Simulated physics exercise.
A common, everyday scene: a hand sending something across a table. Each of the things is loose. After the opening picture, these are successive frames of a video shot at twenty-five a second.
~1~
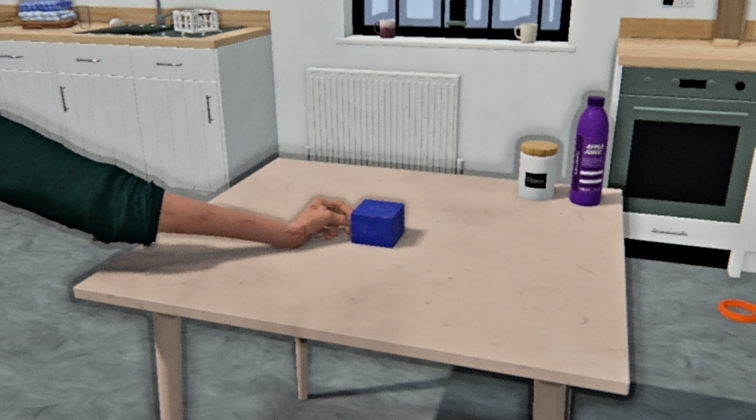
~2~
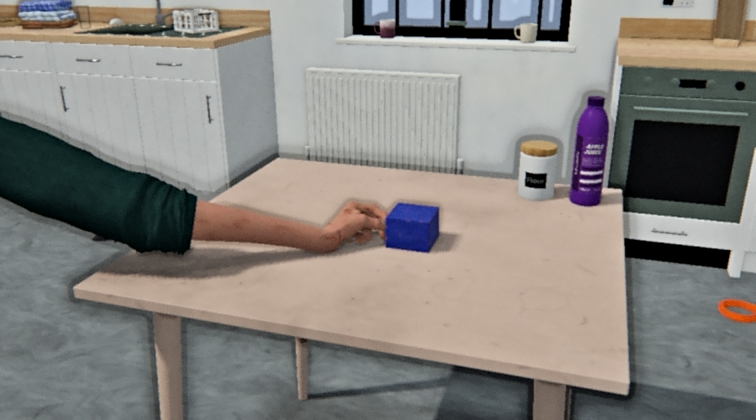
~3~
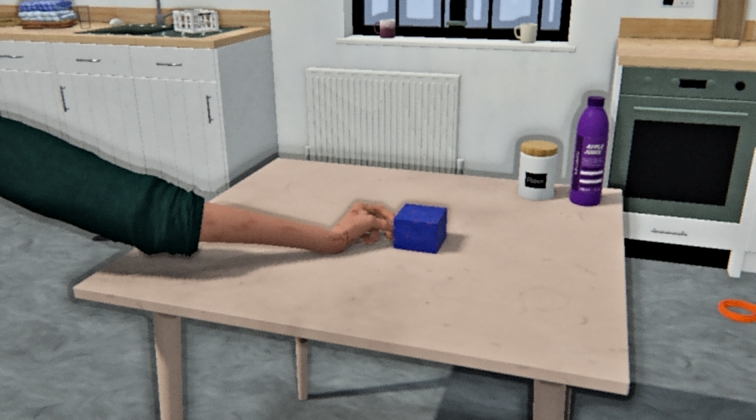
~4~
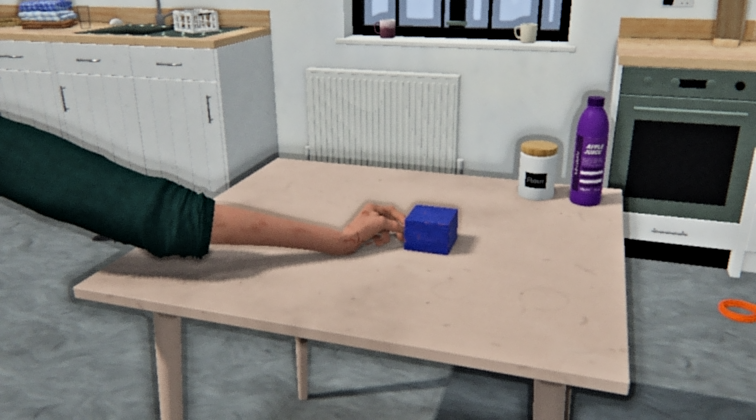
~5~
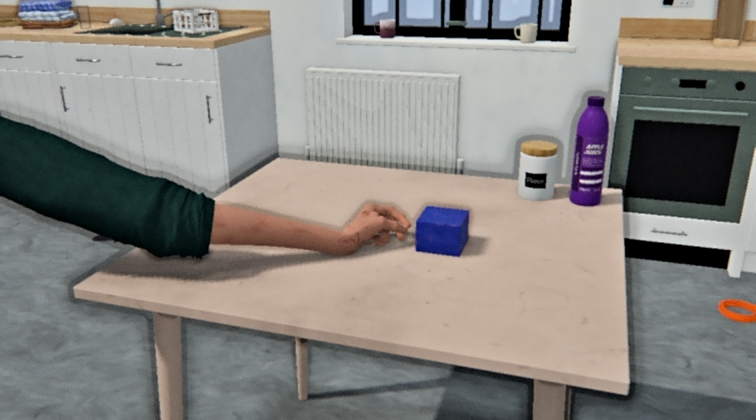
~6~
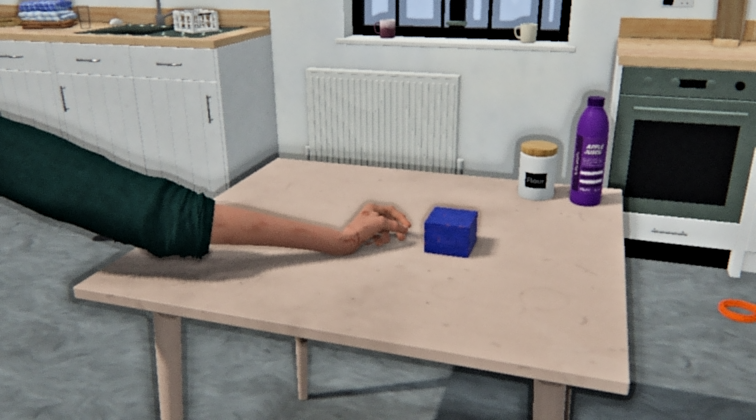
In this clip, a hand in a dark green sleeve pushes a blue block a short way to the right across a wooden table, then stays still as the block slides slightly farther from the fingers.
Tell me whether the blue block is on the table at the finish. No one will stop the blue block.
At the finish the blue block is on the table.
Then, 0.10 s past the last view, blue block displaced about its own width near (460, 232).
Then, 0.40 s past the last view, blue block resting near (460, 232).
Finally, moved from the start, blue block. Final places as the last picture's camera would see them, blue block near (460, 232).
